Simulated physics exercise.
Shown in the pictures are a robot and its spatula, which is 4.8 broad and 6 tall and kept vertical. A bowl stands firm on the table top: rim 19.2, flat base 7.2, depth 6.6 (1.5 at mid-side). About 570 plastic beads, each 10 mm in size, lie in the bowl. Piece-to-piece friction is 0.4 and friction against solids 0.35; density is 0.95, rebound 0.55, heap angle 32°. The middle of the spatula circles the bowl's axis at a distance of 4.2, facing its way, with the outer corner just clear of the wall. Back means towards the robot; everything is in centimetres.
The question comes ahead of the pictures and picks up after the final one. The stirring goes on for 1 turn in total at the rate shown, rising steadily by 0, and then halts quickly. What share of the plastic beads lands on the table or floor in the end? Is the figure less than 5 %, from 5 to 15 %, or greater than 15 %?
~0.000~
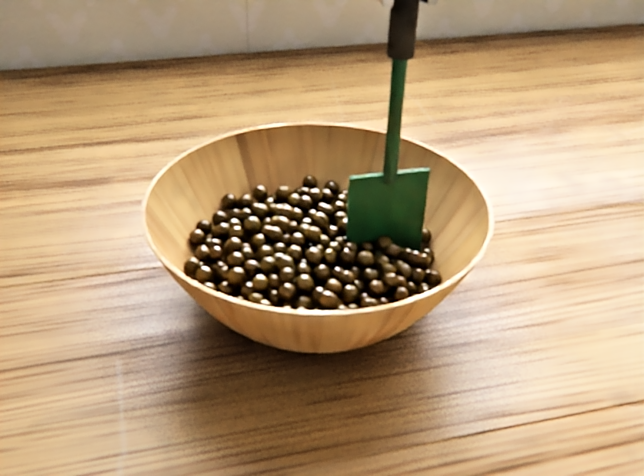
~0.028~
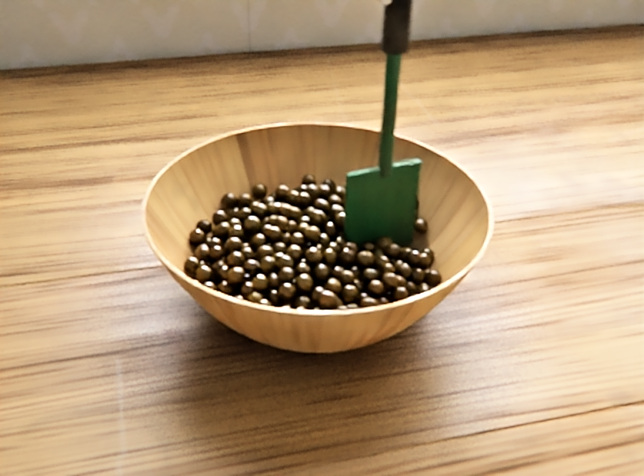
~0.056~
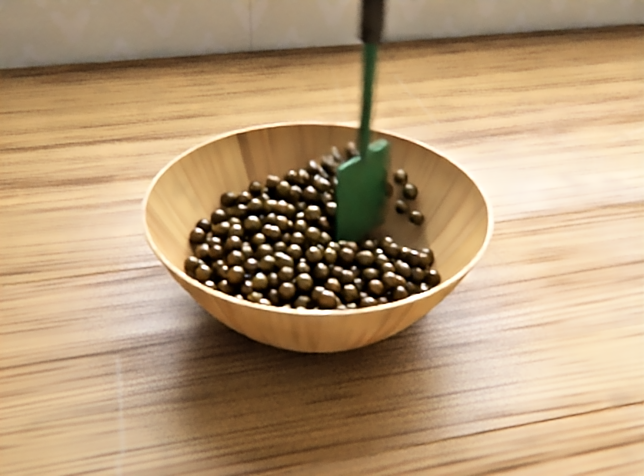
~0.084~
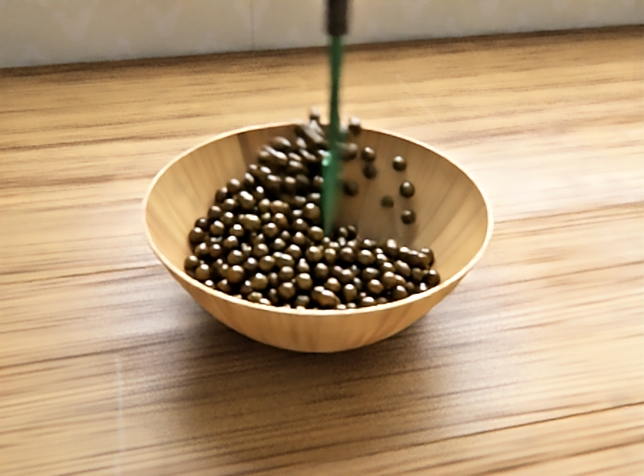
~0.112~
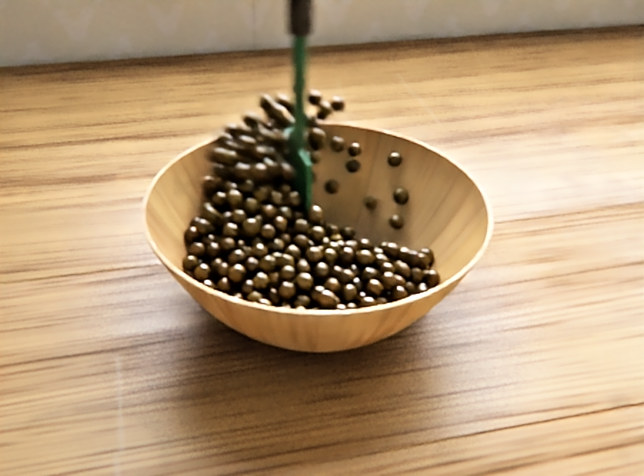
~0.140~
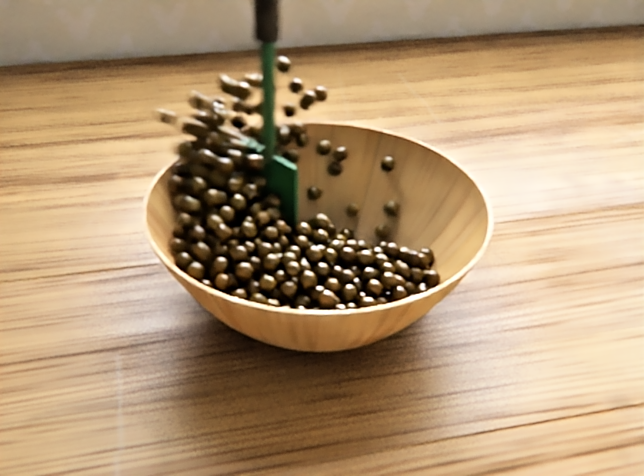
The figure is greater than 15 %.
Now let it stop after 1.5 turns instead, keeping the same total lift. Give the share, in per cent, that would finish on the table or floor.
About 45 per cent.
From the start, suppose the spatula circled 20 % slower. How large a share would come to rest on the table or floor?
In that case, close to 25 in a hundred.
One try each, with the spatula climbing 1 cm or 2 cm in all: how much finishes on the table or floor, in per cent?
Trial one: Roughly 30 %; trial two: Roughly 25 %.
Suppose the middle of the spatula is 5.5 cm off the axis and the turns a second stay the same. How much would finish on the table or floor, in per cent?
Around 20 in a hundred.
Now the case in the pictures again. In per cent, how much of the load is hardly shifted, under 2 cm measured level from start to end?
10 %.
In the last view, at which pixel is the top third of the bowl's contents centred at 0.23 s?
Around (239, 264).
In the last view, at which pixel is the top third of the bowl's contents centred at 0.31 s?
In the last picture it sits around (408, 263).
After 0.23 s, 208° round, highest piece 14 above the table; 505 in the bowl, 69 in flight or on the tool.
After 0.31 s, 296° round, highest piece 11 above the table; 432 in the bowl, 42 on the table or floor, 100 in flight or on the tool.
After 0.56 s, 0° round, highest piece 7 above the table; 360 in the bowl, 208 on the table or floor, 6 in flight or on the tool.
After 1.26 s, 0° round, highest piece 6 above the table; 360 in the bowl, 214 on the table or floor.
At rest, 360 in the bowl, 214 on the table or floor. That is 37 % on the table or floor.
